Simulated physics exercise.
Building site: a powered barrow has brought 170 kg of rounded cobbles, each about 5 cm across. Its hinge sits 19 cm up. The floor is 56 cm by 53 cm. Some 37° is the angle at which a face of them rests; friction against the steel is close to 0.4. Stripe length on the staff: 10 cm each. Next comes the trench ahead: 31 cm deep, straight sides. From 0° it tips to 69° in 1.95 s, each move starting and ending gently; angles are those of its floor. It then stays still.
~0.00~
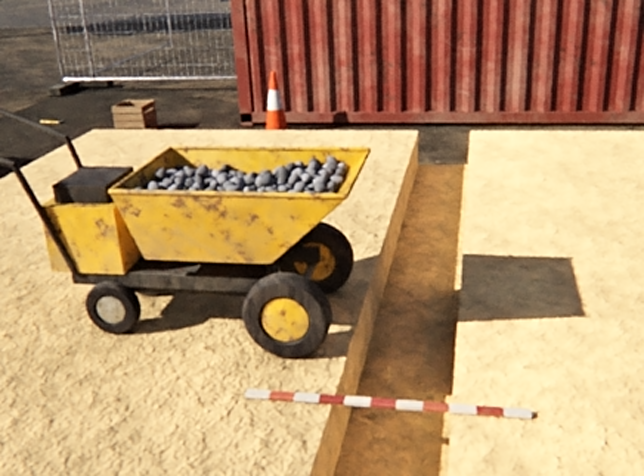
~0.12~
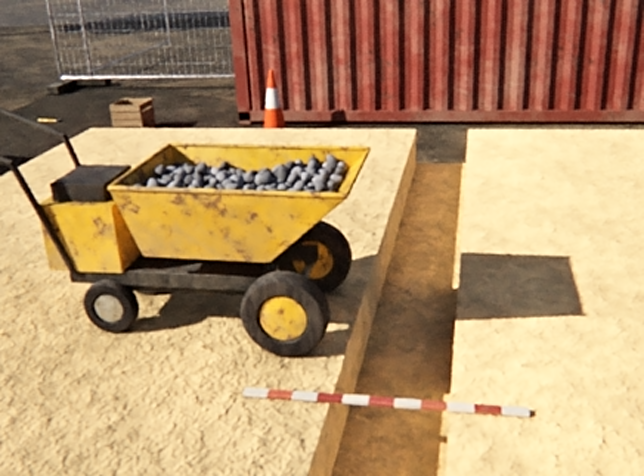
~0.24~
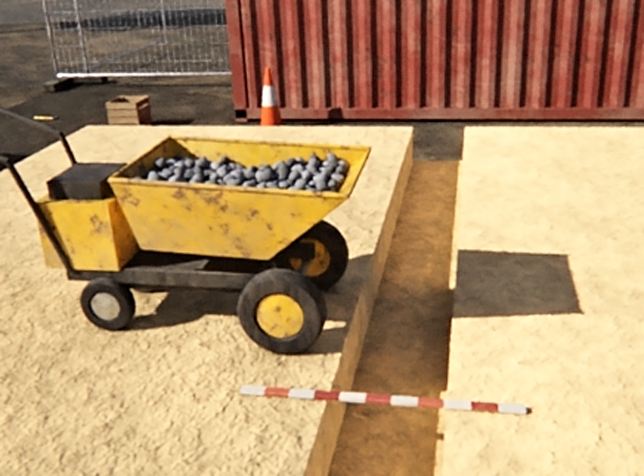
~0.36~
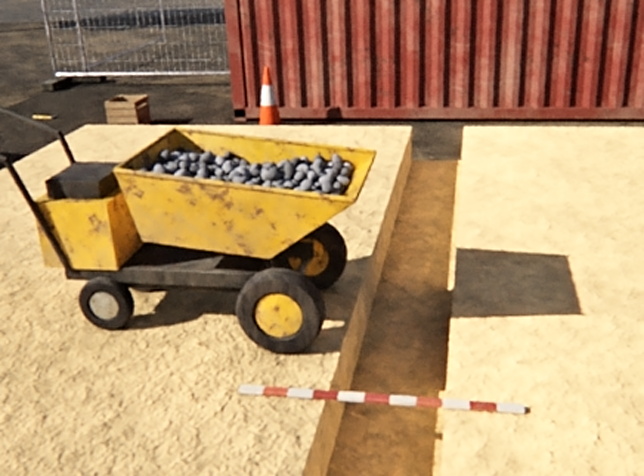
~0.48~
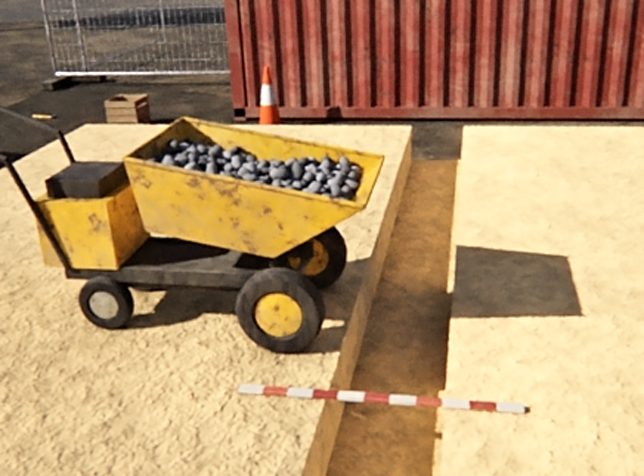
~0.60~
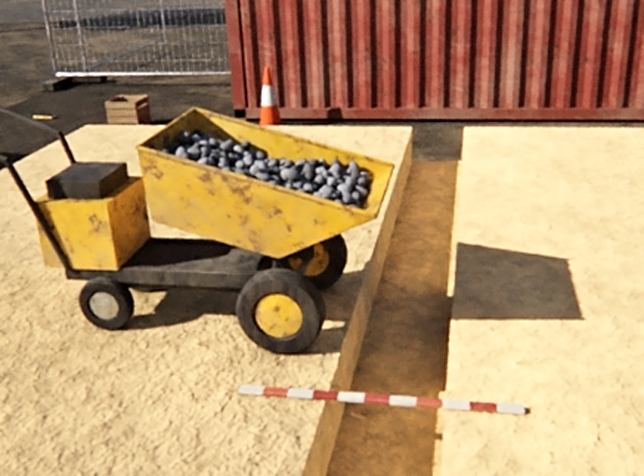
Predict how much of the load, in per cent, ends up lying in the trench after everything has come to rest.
Roughly 38 per cent of it.
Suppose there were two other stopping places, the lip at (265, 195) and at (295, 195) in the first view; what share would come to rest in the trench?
First place roughly 100%, second roughly 90%.
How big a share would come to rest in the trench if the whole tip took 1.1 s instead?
35 %.
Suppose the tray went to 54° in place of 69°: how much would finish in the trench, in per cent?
About 40%.
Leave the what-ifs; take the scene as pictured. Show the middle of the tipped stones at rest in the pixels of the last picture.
Roughly (482, 323), I'd say.
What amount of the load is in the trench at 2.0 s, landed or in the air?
I'd put it near 10 per cent.
After 1.5 s the floor is at 58°; 100 % in the tray; the foremost stones are at (443, 290).
After 2.0 s the floor is at 69°; 41 % in the tray, 11 % in the trench, 48 % past the trench; the foremost stones are at (596, 335).
After 2.4 s the floor is at 69°; 15 % in the tray, 20 % in the trench, 65 % past the trench; the foremost stones are past the picture's edge.
After 4.3 s the floor is at 69°; 0 % in the tray, 38 % in the trench, 62 % past the trench; the foremost stones are past the picture's edge.
